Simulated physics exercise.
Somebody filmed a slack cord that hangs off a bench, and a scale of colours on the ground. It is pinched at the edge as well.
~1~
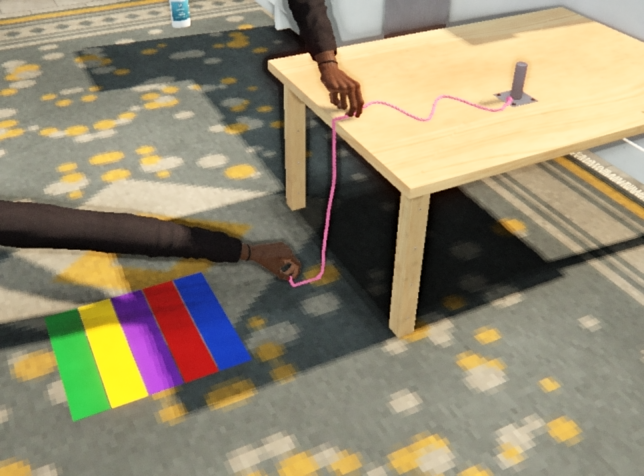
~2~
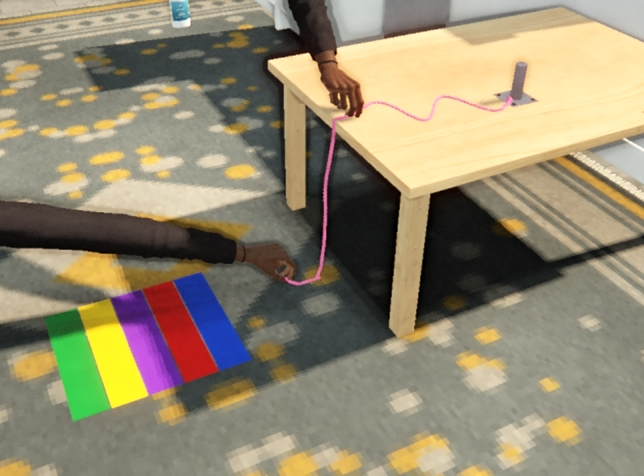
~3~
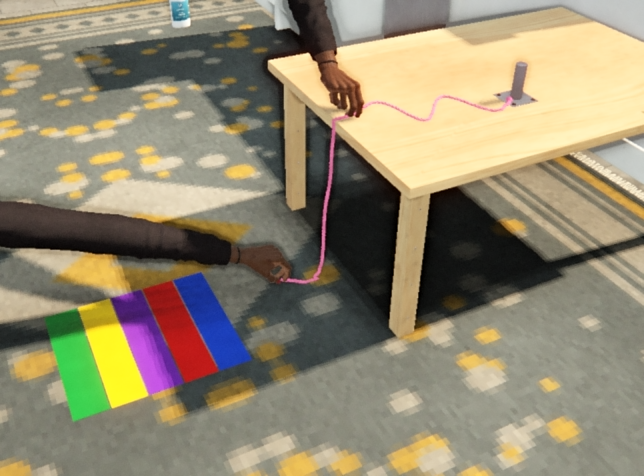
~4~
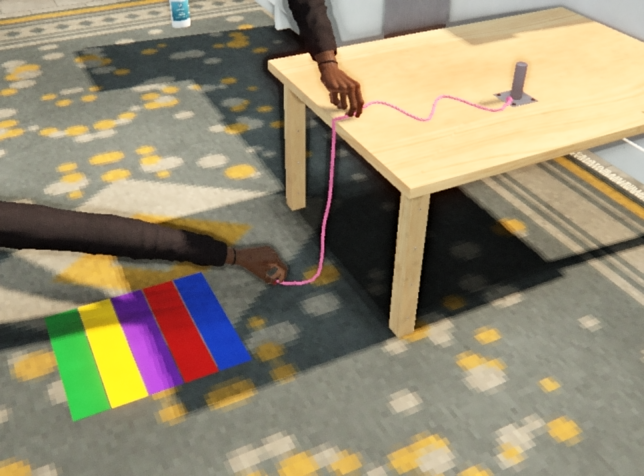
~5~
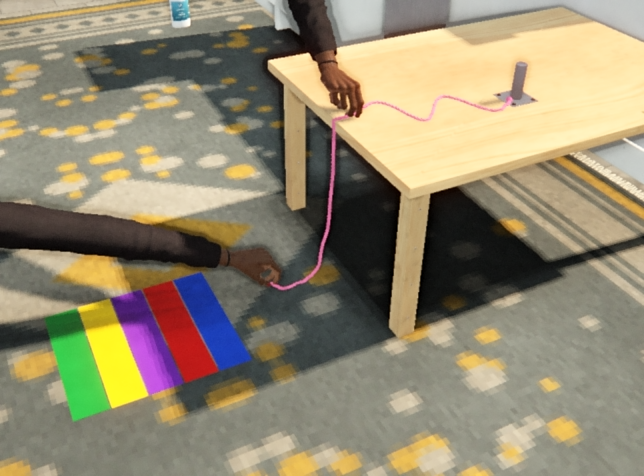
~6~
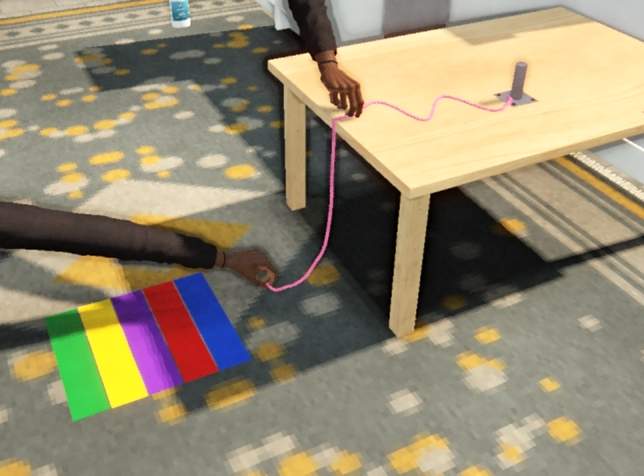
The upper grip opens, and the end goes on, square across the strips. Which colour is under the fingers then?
Over green.
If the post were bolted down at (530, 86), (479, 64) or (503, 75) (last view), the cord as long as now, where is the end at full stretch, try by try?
About (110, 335), (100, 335) and (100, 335).
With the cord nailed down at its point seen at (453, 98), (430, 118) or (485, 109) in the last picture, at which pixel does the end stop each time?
Near (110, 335), (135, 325) and (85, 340).
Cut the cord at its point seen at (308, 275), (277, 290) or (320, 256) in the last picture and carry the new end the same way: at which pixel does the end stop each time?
Near (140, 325), (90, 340) and (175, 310).
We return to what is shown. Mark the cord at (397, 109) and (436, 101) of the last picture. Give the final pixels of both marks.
The first at (334, 130), the second at (413, 113).
Soon after, end near (138, 324); over purple.
Then, end near (96, 337); over yellow.
At full stretch, end near (70, 345); over green. The end stops over the green strip.
